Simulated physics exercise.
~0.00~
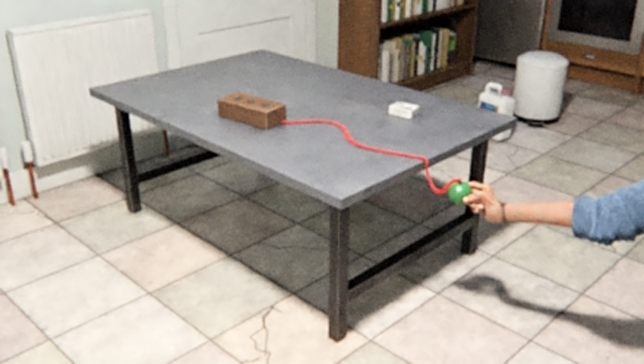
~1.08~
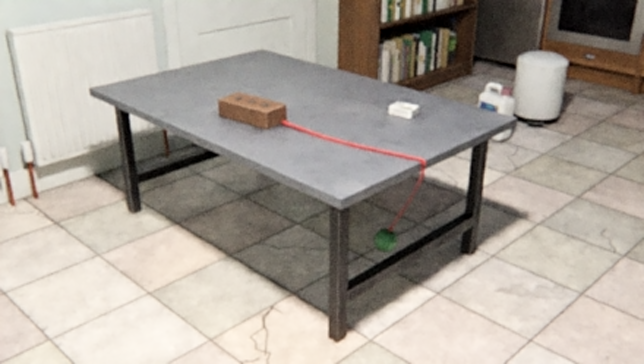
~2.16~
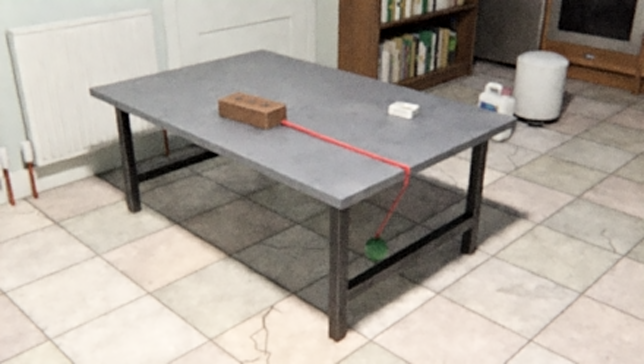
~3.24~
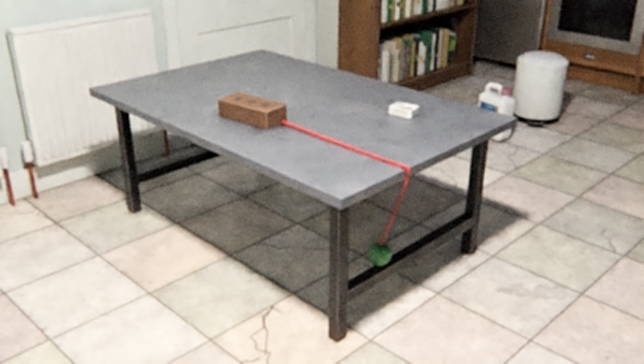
Green apple dropping from a hand beside a grey table, swinging left and hanging below the edge on its red ribbon.
